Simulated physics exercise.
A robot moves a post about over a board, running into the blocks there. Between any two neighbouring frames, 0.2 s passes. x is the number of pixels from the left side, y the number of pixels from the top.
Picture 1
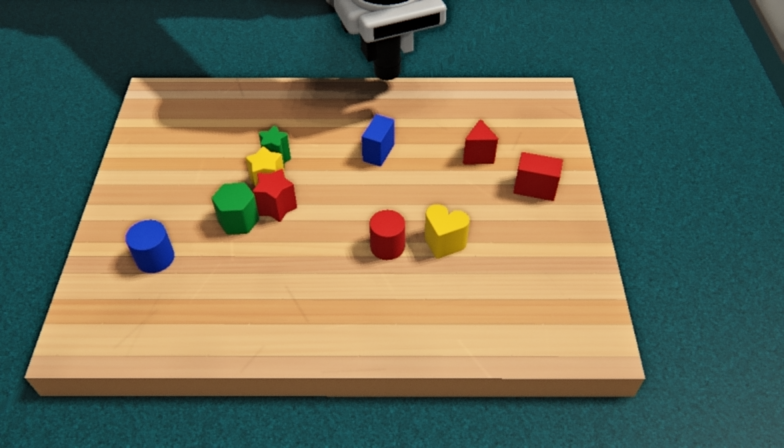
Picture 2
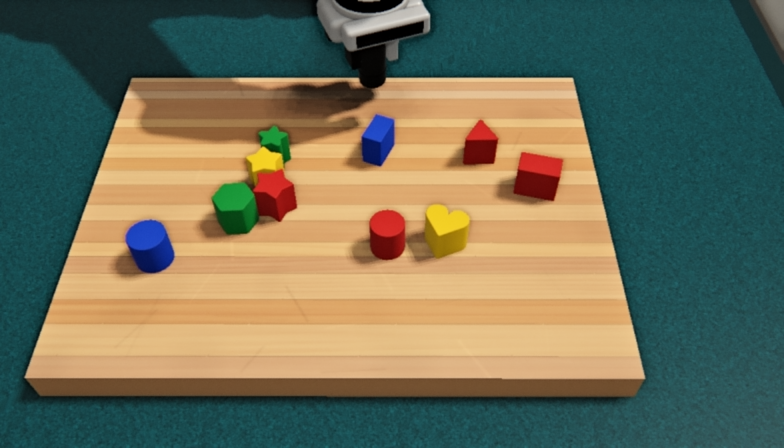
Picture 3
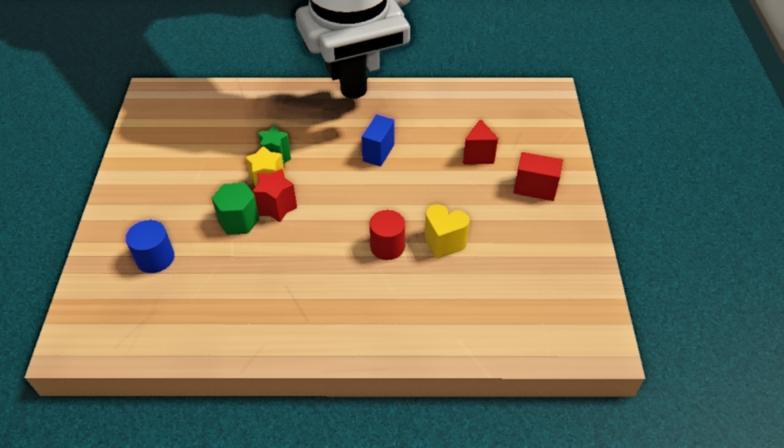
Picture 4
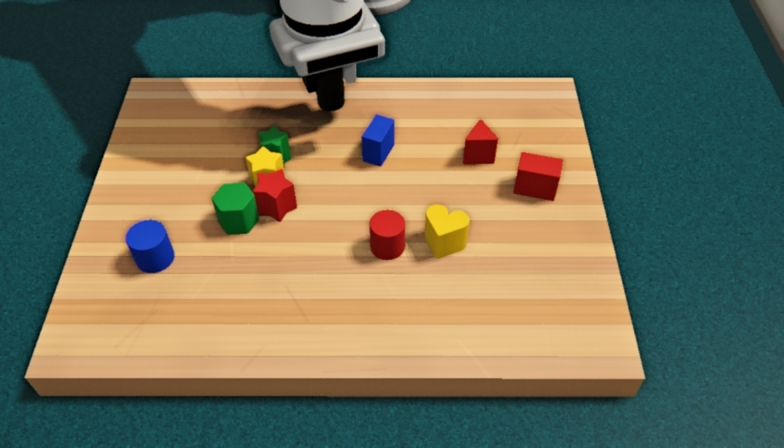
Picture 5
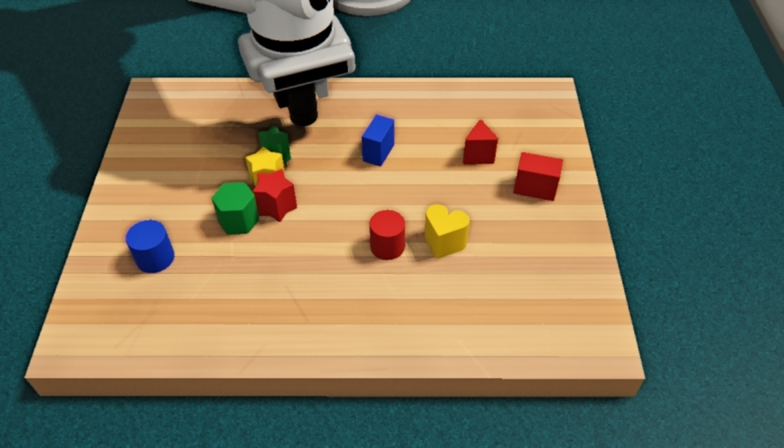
In this clip, a robot arm moves its dark post leftward and slightly down over the upper part of a wooden board, nearing a green star block, while the red, blue, yellow and green blocks all stay still.
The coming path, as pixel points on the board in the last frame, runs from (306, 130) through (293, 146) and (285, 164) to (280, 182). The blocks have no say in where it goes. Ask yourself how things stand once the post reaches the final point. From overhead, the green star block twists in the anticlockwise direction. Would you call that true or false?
That is false.
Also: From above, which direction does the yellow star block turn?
From overhead, the rotation is counterclockwise.
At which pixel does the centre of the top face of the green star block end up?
Its top centre is at about (251, 149).
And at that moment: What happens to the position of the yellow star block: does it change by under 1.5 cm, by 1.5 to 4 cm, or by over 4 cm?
It gets moved 1.5 to 4 cm.
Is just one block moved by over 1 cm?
I believe not.
Halfway along, post at (286, 143); yellow star block at (260, 161); green star block at (262, 141).
At the end, post at (278, 171); yellow star block at (245, 170), turned 45° anticlockwise; green star block at (251, 149), turned 65° clockwise; red star block unmoved.
